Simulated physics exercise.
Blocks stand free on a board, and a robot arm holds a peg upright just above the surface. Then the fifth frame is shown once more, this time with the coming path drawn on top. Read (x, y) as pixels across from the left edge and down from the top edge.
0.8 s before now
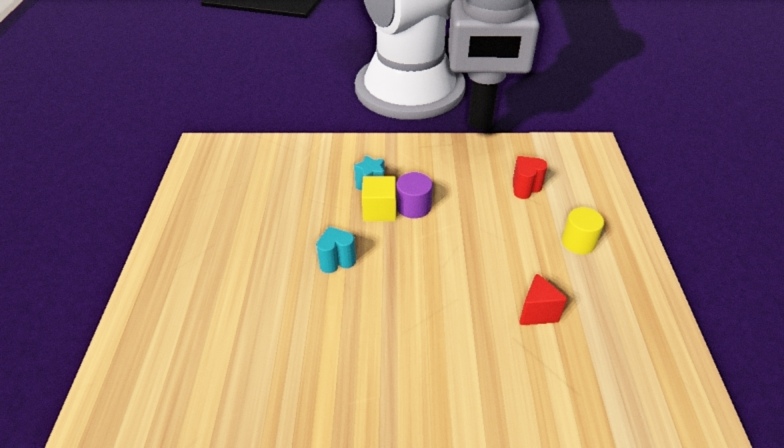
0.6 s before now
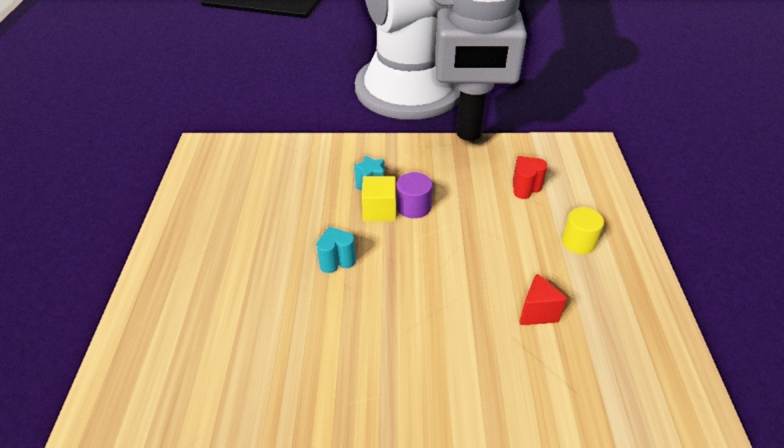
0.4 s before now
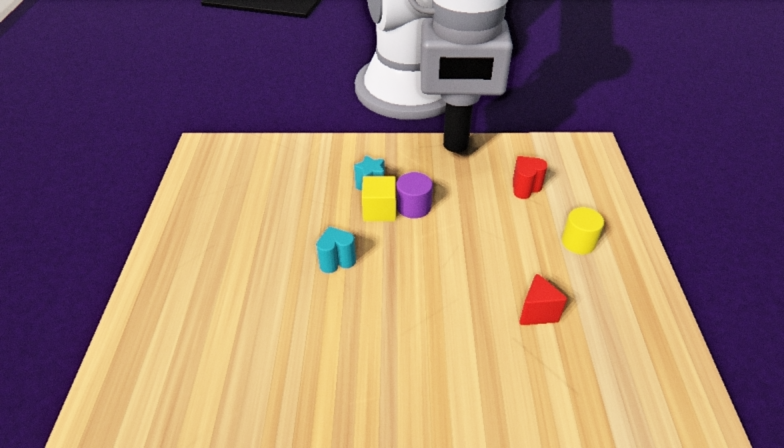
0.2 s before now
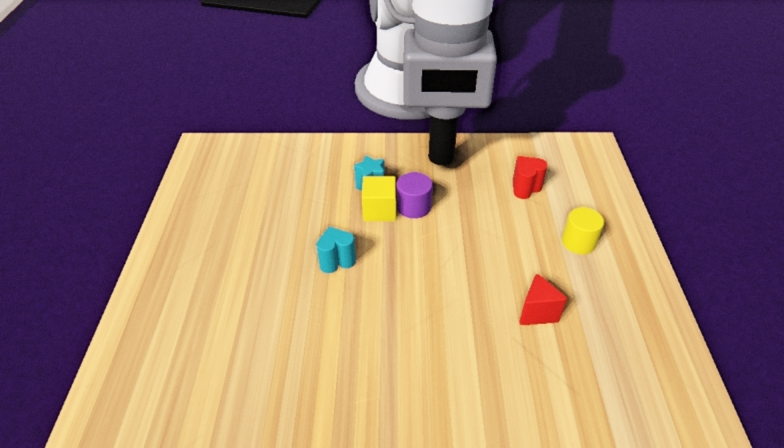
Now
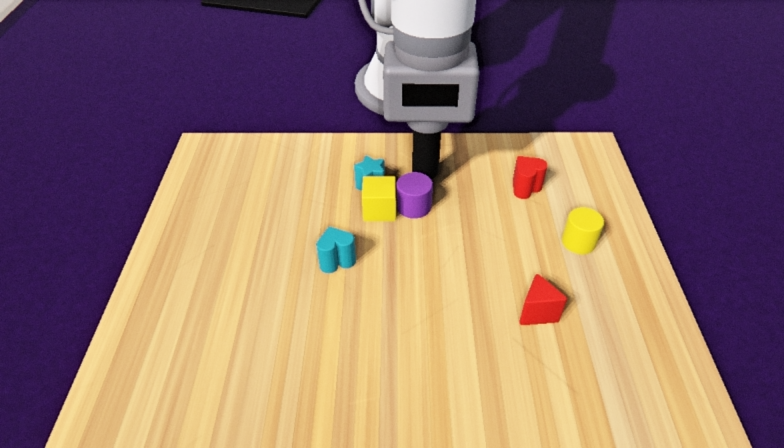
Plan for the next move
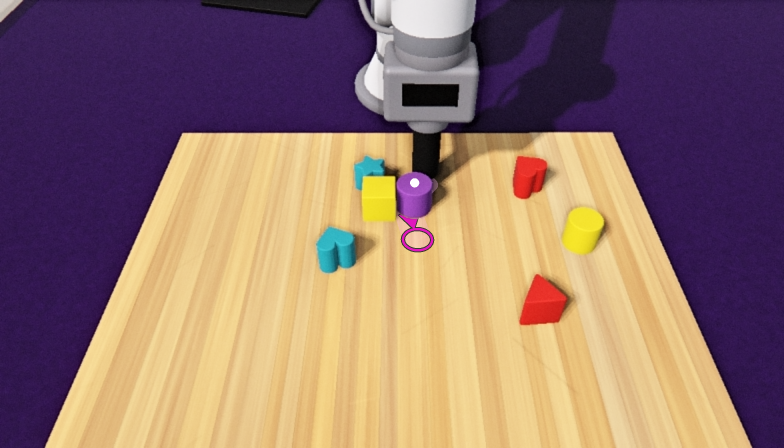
A light wooden board lies on a dark purple surface, seen from a fixed, raised viewpoint facing a white and grey robot arm at the far edge. Left of centre sit a turquoise star, yellow cube, purple cylinder and turquoise heart-like block, with a red heart-like block, yellow cylinder and red triangular block rightward. The arm moves its black peg left and nearer, just behind the purple cylinder, while every block stays still.
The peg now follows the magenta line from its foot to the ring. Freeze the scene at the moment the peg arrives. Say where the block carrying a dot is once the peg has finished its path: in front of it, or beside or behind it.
It is still in front.
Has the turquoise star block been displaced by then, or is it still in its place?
At the moment the path ends, the turquoise star block still stands where it did.
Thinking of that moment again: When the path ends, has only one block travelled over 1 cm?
The answer is yes.
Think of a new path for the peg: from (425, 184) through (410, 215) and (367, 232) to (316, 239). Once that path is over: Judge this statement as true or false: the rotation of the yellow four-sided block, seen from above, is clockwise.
The statement is true.
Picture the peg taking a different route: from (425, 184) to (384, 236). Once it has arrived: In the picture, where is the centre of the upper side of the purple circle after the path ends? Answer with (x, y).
Just about (399, 235).
The drawn path runs from (425, 184) over (411, 200) and (411, 219) to (418, 239); the dot is on the purple circle.
The first path, step by step. Halfway along, peg (409, 197); yellow four-sided block (375, 188), turned 15° clockwise; purple circle (406, 209).
At the end, peg (418, 227); turquoise star block not moved; yellow four-sided block (375, 188), turned 15° clockwise; purple circle (403, 239).
